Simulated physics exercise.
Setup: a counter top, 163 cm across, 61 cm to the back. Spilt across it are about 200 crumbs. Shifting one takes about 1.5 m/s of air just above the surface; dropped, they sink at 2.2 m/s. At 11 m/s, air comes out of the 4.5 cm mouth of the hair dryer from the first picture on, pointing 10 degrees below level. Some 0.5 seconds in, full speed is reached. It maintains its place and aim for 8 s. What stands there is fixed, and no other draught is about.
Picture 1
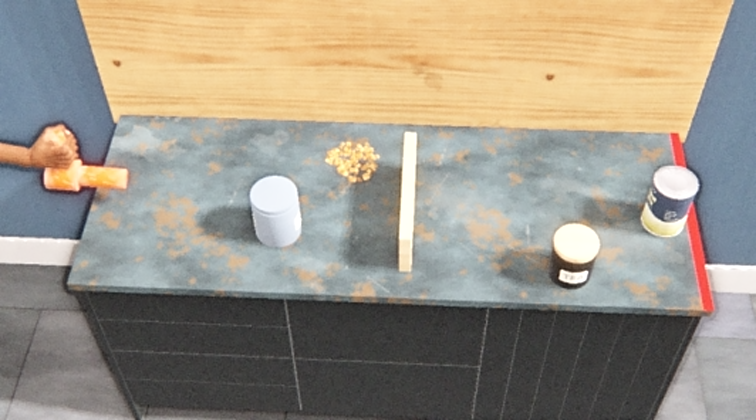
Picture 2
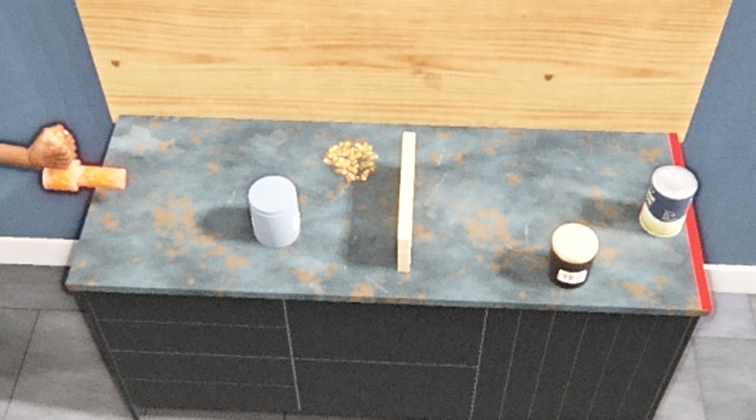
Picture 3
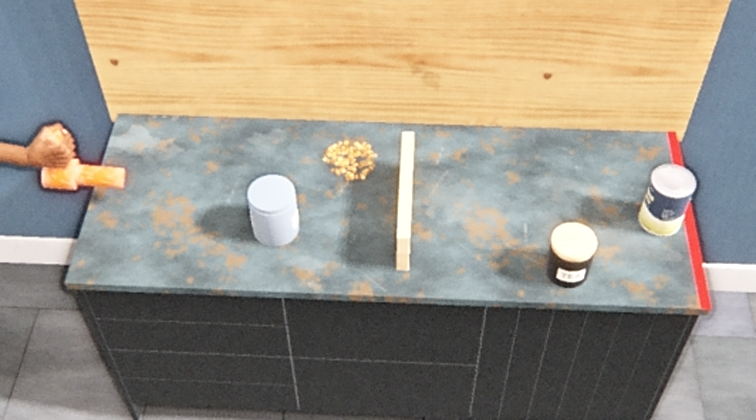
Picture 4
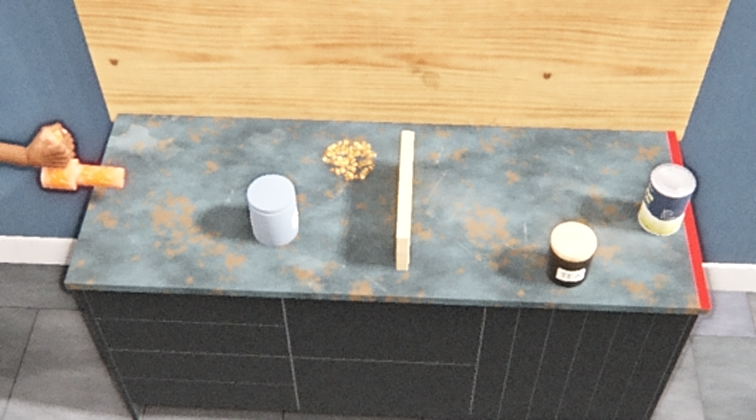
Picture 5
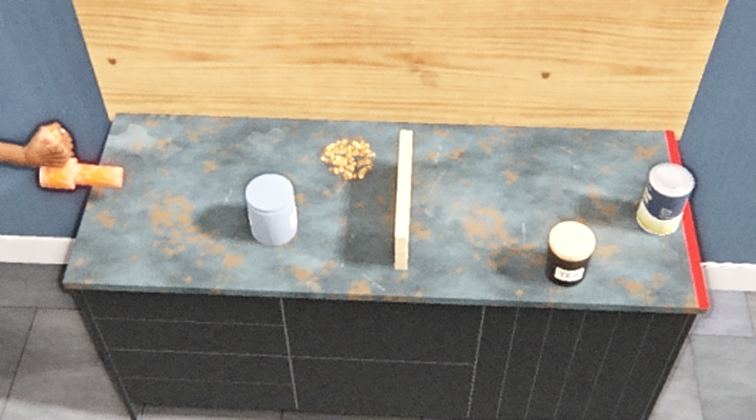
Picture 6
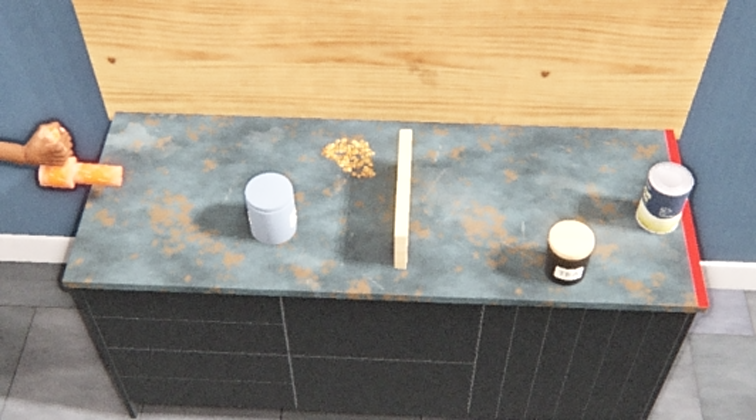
Hand holding an orange hair dryer at the left of a counter, a small pile of crumbs lying still, then slightly shifting.
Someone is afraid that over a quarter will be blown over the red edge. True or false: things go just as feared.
True.
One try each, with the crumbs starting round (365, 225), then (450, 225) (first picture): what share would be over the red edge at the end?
First try 0 %, second try 0 %.
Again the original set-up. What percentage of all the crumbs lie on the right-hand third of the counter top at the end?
Something close to 40 % ends up there.
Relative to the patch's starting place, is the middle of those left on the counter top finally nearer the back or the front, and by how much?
It moves toward the far edge, close to 10 cm.
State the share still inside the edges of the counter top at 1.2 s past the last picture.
Some 80 percent are still there.
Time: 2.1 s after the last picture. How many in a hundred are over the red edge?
Share: Approx. 50 %.
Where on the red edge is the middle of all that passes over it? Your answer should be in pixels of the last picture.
(675, 136).
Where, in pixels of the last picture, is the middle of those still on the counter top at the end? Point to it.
(588, 143).
Then, 1.2 s after the last picture the count stands so, 24 % are over the red edge; the middle of those still in play is near (614, 136).
Then, 2.1 s after the last picture the count stands so, 49 % are over the red edge; the middle of those still in play is near (591, 142).
Then, 4.0 s after the last picture the count stands so, 54 % are over the red edge; the middle of those still in play is near (591, 142).
Then, 7.6 s after the last picture, at the end, 58 % are over the red edge; the middle of those still in play is near (588, 143).
